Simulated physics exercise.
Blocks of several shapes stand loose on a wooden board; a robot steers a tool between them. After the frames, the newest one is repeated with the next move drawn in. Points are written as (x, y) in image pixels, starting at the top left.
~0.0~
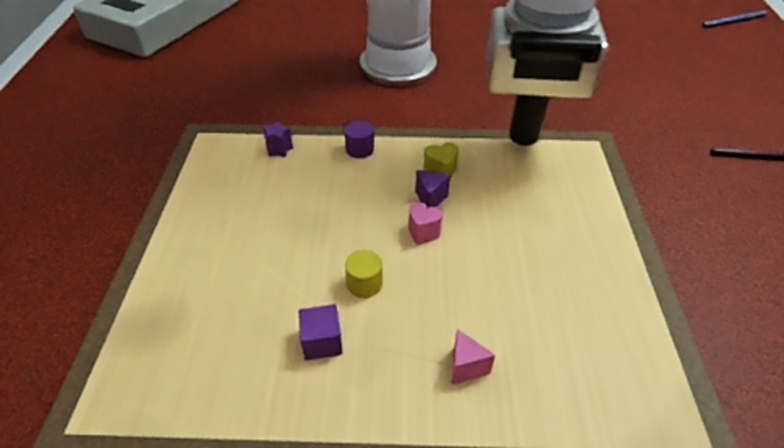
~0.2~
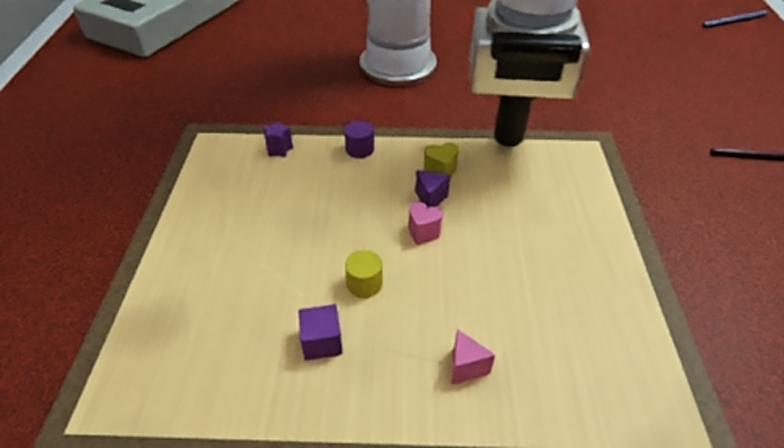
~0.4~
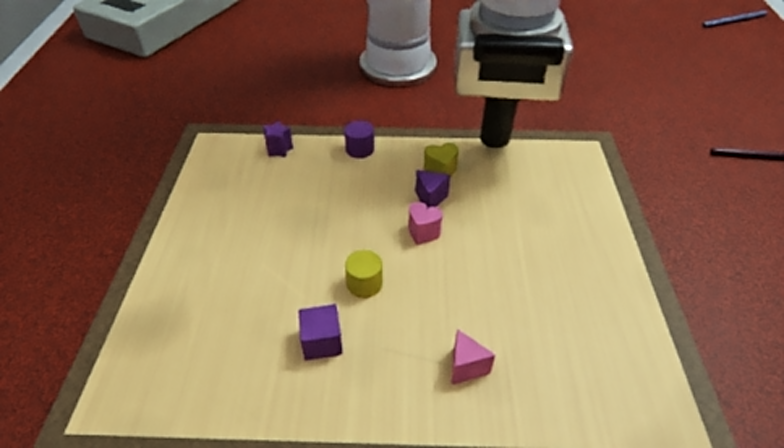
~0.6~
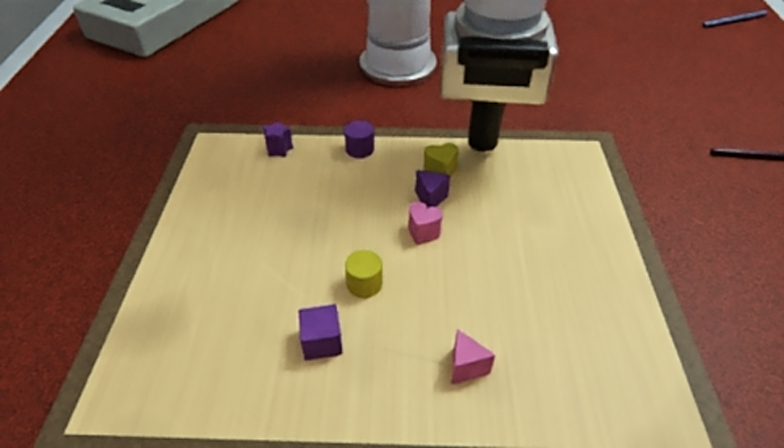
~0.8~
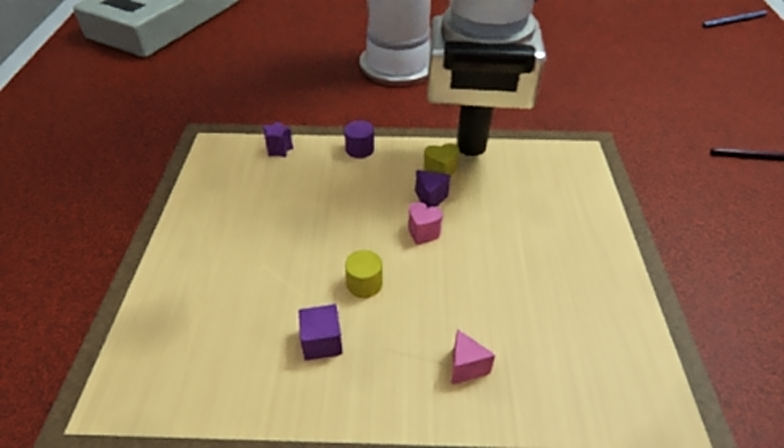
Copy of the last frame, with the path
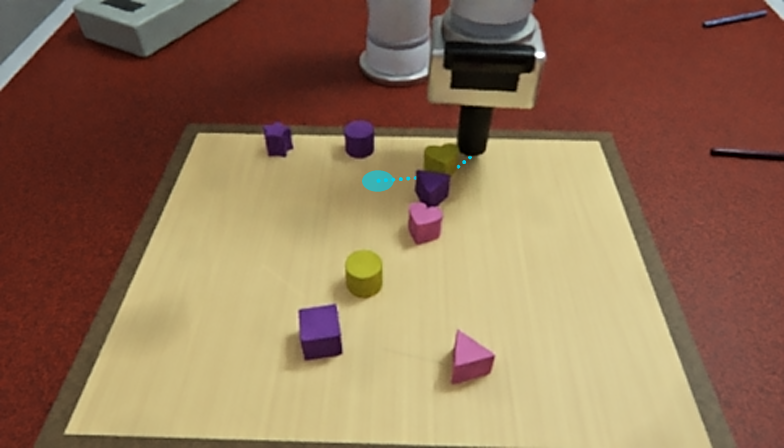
The robot's black tool slid slowly left along the far edge of the wooden board, drawing close to the yellow heart block, while the purple, pink and yellow blocks all stayed still.
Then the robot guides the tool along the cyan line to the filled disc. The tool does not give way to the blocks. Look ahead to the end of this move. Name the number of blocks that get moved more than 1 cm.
I predict one.
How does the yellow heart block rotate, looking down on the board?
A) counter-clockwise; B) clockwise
My answer is option A.
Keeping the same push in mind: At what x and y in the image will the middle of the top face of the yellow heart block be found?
Close to (351, 176).
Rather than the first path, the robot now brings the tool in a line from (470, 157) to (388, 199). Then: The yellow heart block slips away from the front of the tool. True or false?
False.
Drawn move, from (470, 157) by way of (447, 173) and (413, 178) to (378, 181).
On the path given first. One third of the way, tool (448, 163); purple triangle (429, 180), turned 15° anticlockwise; yellow heart block (418, 161), turned 20° clockwise.
Two thirds of the way, tool (414, 168); purple triangle (429, 180), turned 15° anticlockwise; yellow heart block (383, 167), turned 15° clockwise.
At the end, tool (378, 171); purple round block still; purple triangle (429, 180), turned 15° anticlockwise; yellow heart block (351, 176), turned 20° anticlockwise.
